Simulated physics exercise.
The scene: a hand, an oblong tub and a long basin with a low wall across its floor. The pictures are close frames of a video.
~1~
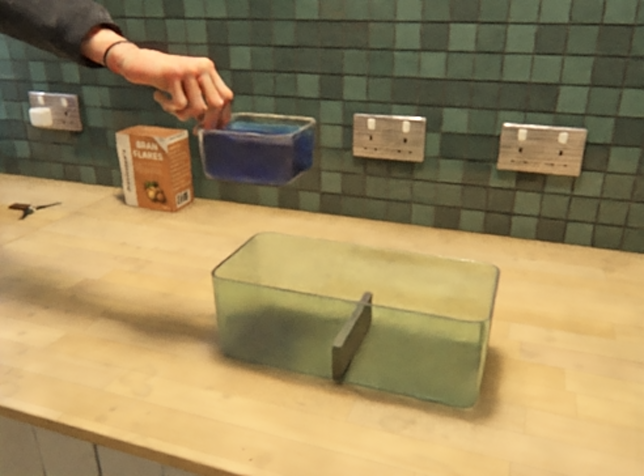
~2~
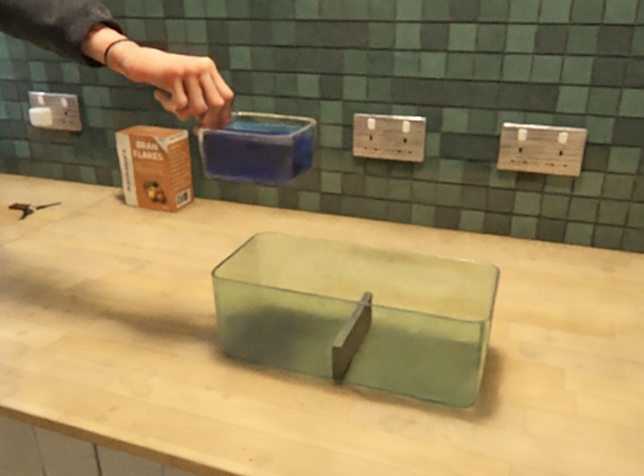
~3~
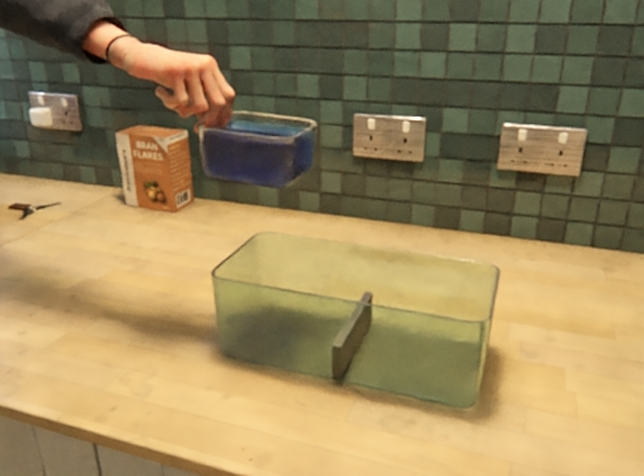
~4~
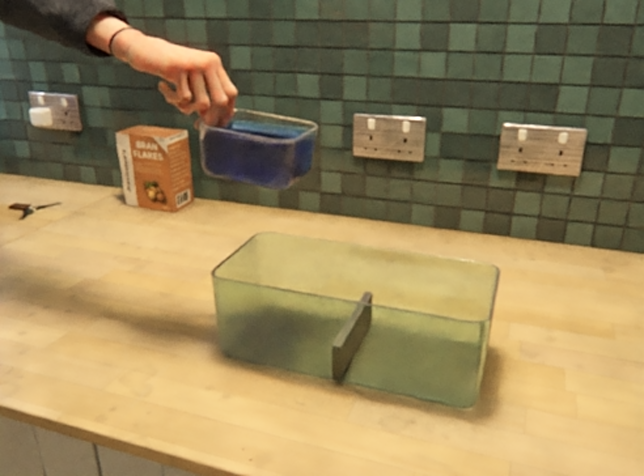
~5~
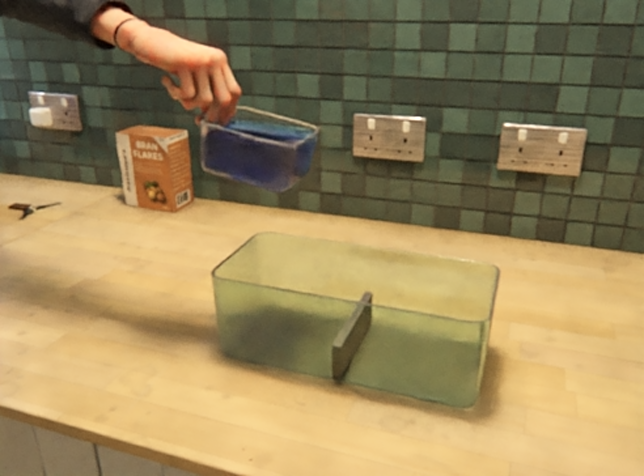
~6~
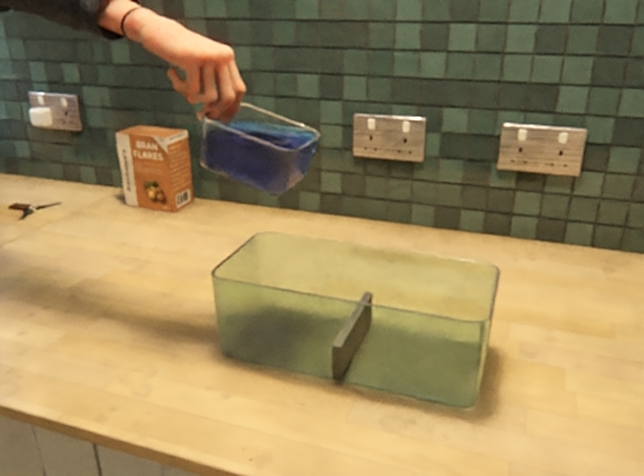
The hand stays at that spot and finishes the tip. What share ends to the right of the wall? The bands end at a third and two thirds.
The share right of the wall is from a third to two thirds.
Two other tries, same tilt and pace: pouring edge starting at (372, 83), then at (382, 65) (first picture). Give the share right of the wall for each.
About 95 and 90 per cent.
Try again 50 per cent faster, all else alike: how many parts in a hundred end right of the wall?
Roughly 40 in a hundred.
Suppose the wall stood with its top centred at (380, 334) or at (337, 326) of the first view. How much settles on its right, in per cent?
In turn 10 and 70 in a hundred.
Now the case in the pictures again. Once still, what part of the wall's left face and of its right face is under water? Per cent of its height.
Near 20 on the left, 30 on the right.
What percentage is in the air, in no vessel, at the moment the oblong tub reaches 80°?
Roughly 45 in a hundred.
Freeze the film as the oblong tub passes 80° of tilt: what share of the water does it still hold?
Near 30 %.
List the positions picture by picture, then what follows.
In the first picture, tilt 0°; pouring edge (304, 129); surface from (218, 128) to (304, 134); the long basin's rim runs from (235, 253) to (495, 294); the wall's top is at (354, 317).
In the second picture, tilt 1°; pouring edge (304, 130); surface from (218, 128) to (304, 135).
In the third picture, tilt 3°; pouring edge (305, 132); surface from (219, 127) to (305, 136).
In the fourth picture, tilt 6°; pouring edge (306, 135); surface from (219, 127) to (306, 137).
In the fifth picture, tilt 10°; pouring edge (307, 139); surface from (221, 127) to (308, 138).
In the sixth picture, tilt 16°; pouring edge (308, 145); surface from (221, 128) to (310, 139).
A moment on, the oblong tub is tipped on its side and 31 per cent is still to pour, 5 is left of the wall and 19 right of it.
Next, the oblong tub is tipped right over and 3 per cent is still to pour, 35 is left of the wall and 56 right of it.
Then the oblong tub is tipped right over and 0 per cent is still to pour, 42 is left of the wall and 57 right of it.
Later the oblong tub is tipped right over and 0 per cent is still to pour, 42 is left of the wall and 57 right of it.
At rest 42 per cent lies left of the wall, 57 right of it and 1 outside.
